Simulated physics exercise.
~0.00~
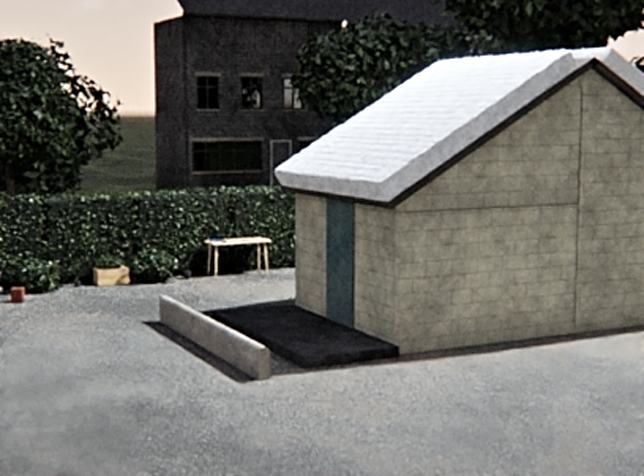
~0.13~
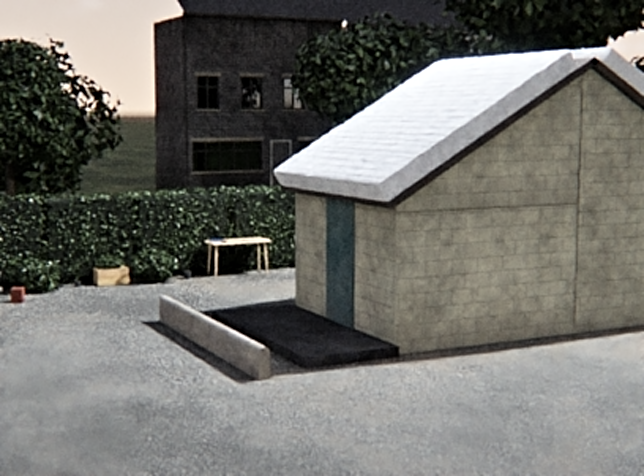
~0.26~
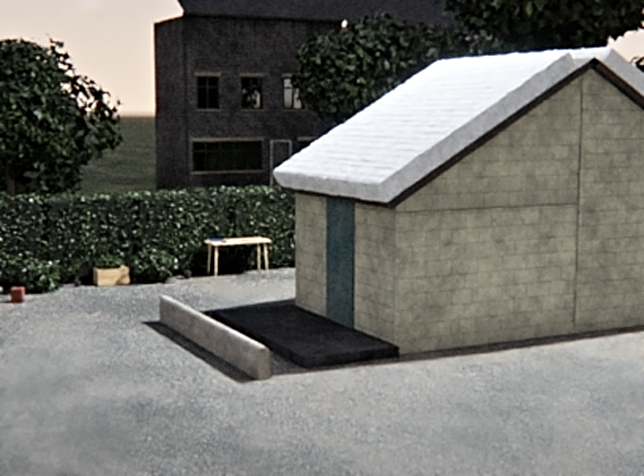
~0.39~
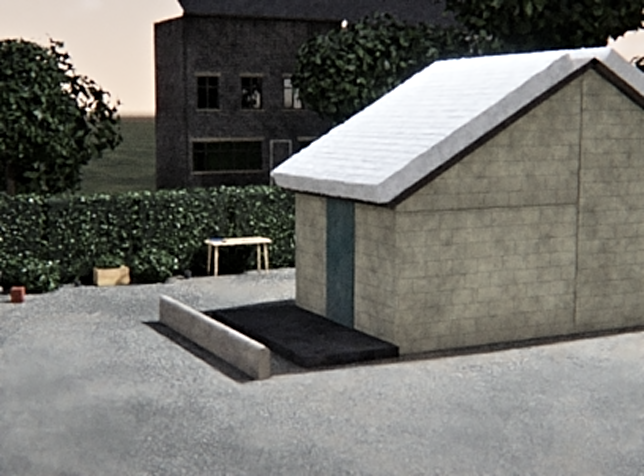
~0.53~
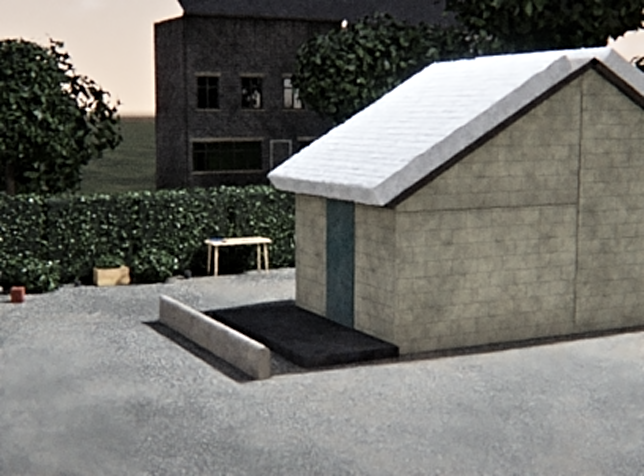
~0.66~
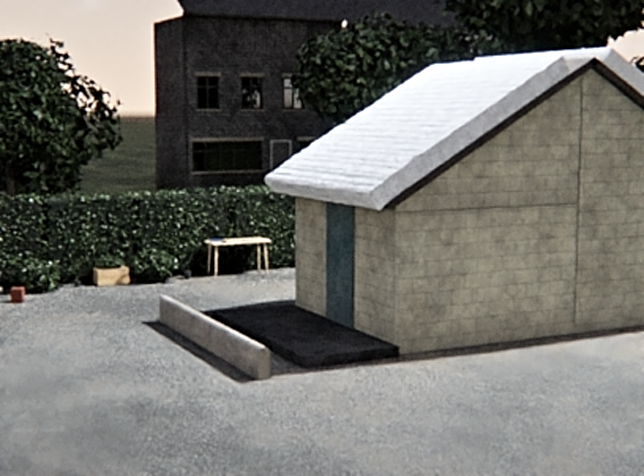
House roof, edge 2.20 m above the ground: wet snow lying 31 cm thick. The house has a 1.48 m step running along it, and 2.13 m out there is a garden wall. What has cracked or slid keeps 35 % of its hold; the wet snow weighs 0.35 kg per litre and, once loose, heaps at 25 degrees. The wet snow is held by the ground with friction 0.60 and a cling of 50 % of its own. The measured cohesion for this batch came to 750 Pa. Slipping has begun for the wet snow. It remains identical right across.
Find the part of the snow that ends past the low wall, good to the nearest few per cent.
Near 16 per cent.
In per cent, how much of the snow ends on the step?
Close to 45 per cent, give or take.
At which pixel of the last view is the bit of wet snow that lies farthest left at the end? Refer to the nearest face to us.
Near (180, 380).
By 1.08 s, 93 % is still on the roof and 0 % is past the low wall.
By 1.59 s, 79 % is still on the roof and 0 % is past the low wall.
By 2.09 s, 56 % is still on the roof and 0 % is past the low wall.
By 2.60 s, 30 % is still on the roof and 0 % is past the low wall.
By 4.20 s, at the end, none is still on the roof and 16 % is past the low wall.
